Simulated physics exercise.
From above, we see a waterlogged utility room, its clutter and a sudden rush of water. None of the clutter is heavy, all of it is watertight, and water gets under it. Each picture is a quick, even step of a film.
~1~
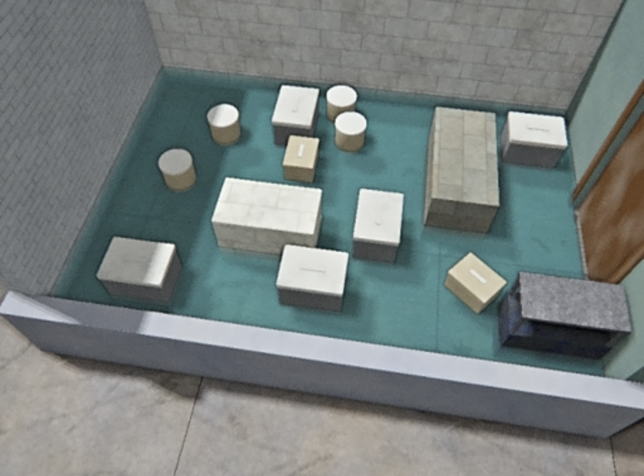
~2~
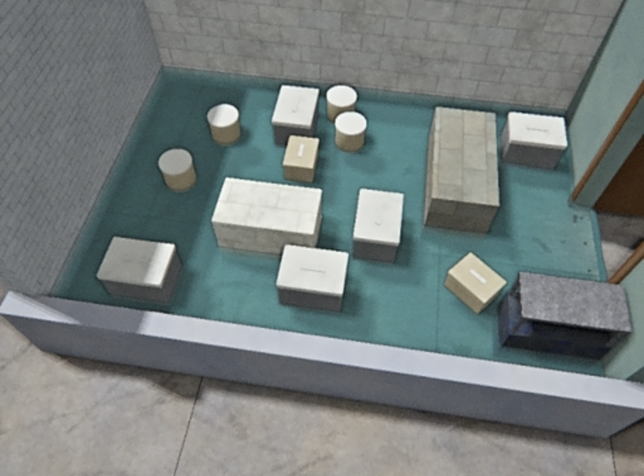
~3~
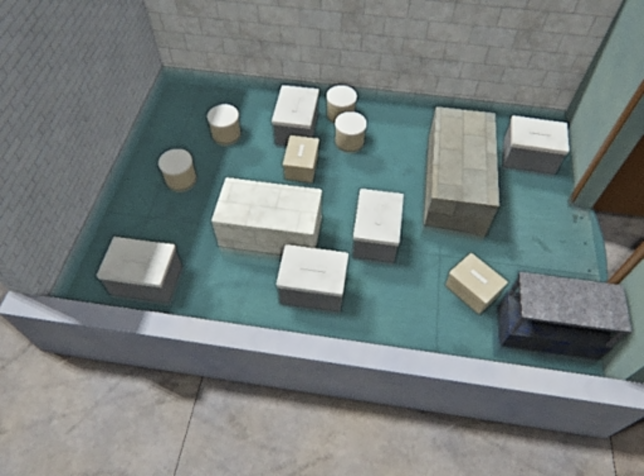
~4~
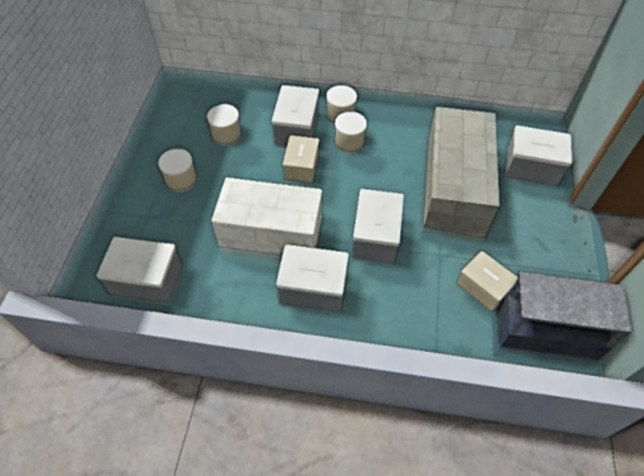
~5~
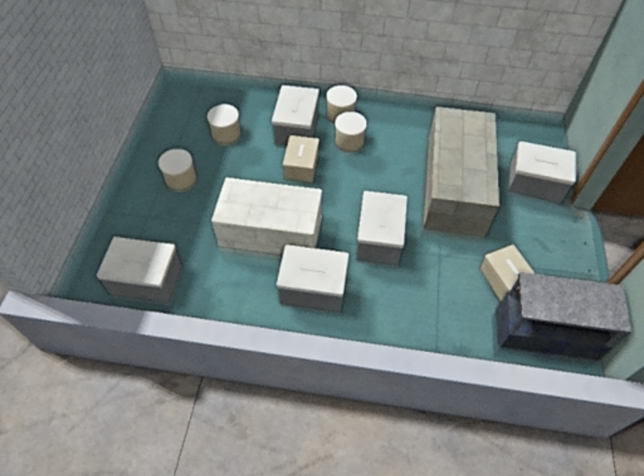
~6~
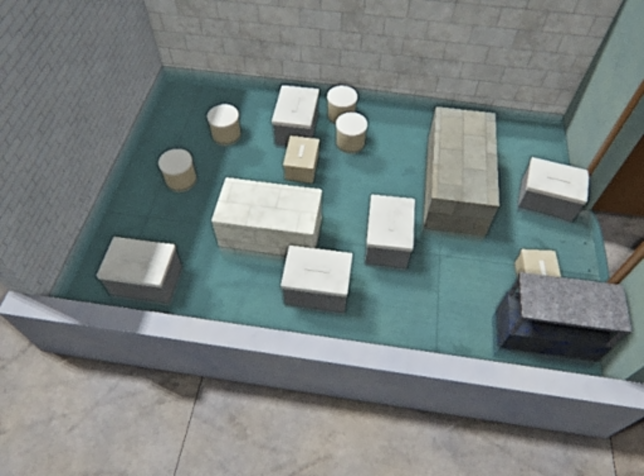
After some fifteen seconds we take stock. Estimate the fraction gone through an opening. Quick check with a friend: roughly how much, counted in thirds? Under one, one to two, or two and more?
The fraction that goes is likely to be a third up to two thirds.
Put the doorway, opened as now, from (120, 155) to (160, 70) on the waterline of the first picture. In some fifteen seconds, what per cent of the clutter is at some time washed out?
I'd call it 70 per cent.
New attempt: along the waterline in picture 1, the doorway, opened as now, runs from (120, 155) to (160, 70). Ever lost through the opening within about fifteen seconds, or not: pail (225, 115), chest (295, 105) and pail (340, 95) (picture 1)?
Item one gets away, item two gets away, item three gets away.
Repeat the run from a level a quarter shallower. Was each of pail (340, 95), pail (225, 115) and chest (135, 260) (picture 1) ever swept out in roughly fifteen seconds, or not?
Escapes, then held back, then held back.
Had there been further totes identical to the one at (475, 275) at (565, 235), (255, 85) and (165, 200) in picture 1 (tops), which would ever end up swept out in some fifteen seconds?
In order: Leaves the room, never leaves, never leaves.
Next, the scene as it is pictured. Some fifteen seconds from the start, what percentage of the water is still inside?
Close to 50 percent of it stays.
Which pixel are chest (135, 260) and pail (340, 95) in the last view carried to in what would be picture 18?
(195, 279) and (510, 110).
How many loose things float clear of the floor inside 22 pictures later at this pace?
The tally stands at 5.
A moment on, 2 of 11 are out; 9 afloat.
Next, 3 of 11 are out; 8 afloat.
Later, 6 of 11 are out; 5 afloat.
In the end, 6 of 11 are out; 5 afloat.
